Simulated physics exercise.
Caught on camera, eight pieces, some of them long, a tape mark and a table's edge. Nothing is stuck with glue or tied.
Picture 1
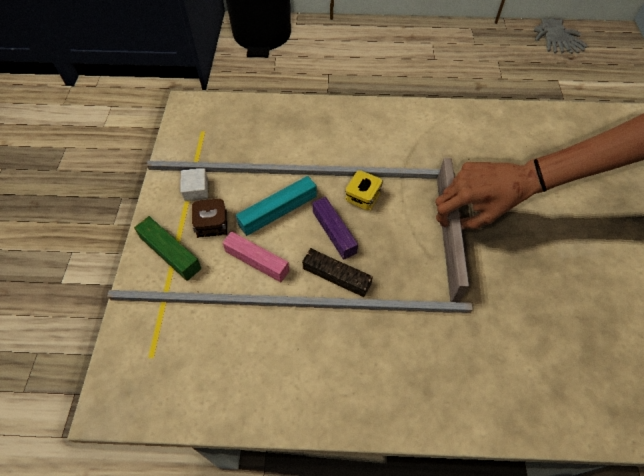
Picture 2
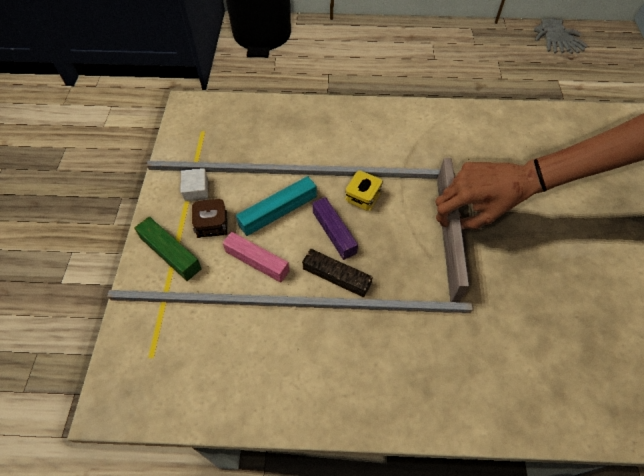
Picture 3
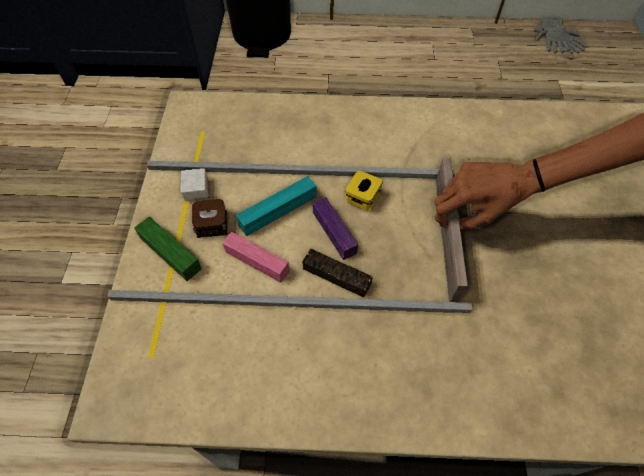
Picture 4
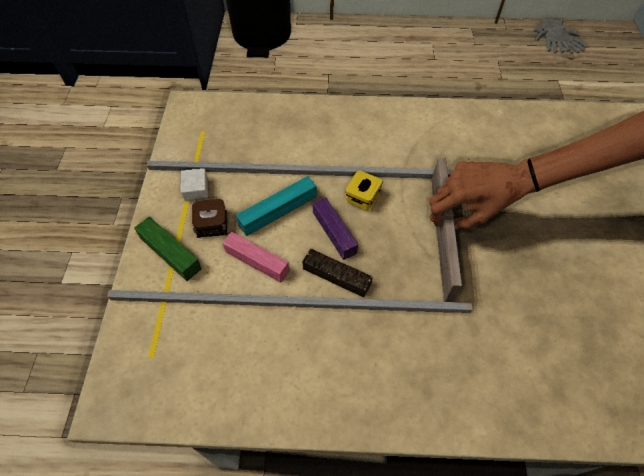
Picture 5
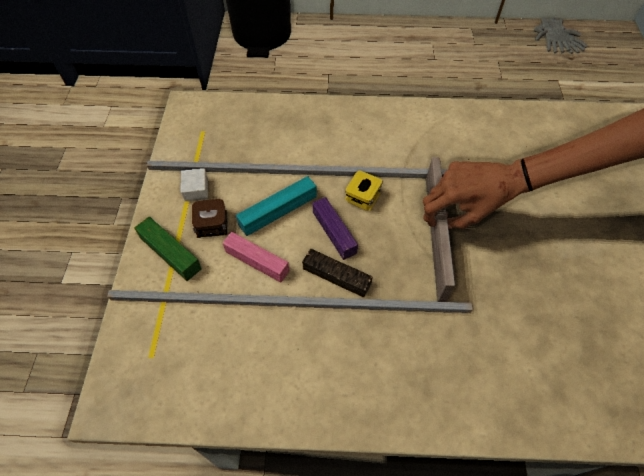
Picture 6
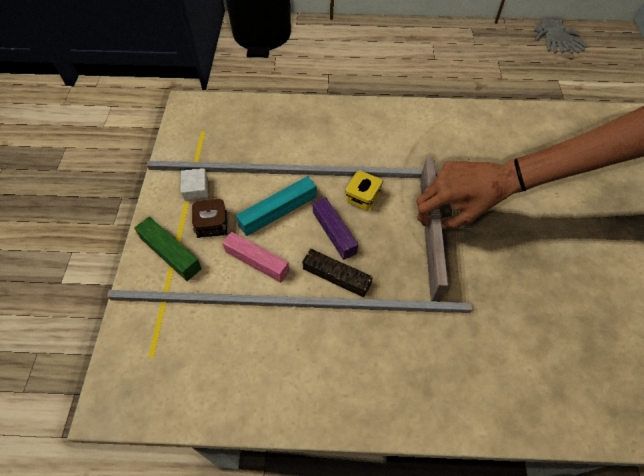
The footage shows a hand holding a board upright between two rails on a tabletop, then sliding it slightly left, while the green, white, brown, pink, turquoise, purple, black and yellow pieces ahead of it stay still.
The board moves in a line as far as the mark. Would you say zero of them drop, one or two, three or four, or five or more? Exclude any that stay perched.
I'd go with three or four.
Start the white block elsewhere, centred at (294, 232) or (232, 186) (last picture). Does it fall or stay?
Place by place, it is kept; is lost.
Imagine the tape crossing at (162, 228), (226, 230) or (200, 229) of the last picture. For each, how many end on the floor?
Respectively 5, 0 and 1.
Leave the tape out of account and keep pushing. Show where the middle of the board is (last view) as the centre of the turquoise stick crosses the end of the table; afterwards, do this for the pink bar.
The middle would be close to (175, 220) and then close to (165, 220).
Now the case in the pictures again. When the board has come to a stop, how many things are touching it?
That makes 3.
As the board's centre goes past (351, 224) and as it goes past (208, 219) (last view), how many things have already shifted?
Counts: 3, 8.
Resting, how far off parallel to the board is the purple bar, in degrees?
The angle is about 25 degrees.
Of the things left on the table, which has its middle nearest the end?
The one in question is the turquoise stick.
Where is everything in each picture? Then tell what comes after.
Green bar (168, 248); white block (195, 185); brown case (210, 218); board (451, 227); tape (181, 228), in the first picture.
White block (195, 185); purple bar (334, 228), in the second picture.
Brown case (210, 218); pink bar (256, 257), in the third picture.
Green bar (168, 248); black bar (337, 273), in the fourth picture.
White block (195, 185); turquoise stick (278, 206), in the fifth picture.
Green bar (168, 248); white block (195, 185); brown case (210, 218); board (433, 226); tape (181, 228), in the sixth picture.
Early on, none off yet; green bar at rest near (168, 248); white block at rest near (195, 185); brown case at rest near (209, 219).
Finally, the number that fall off is three or four; lost, brown case, white block and green bar.
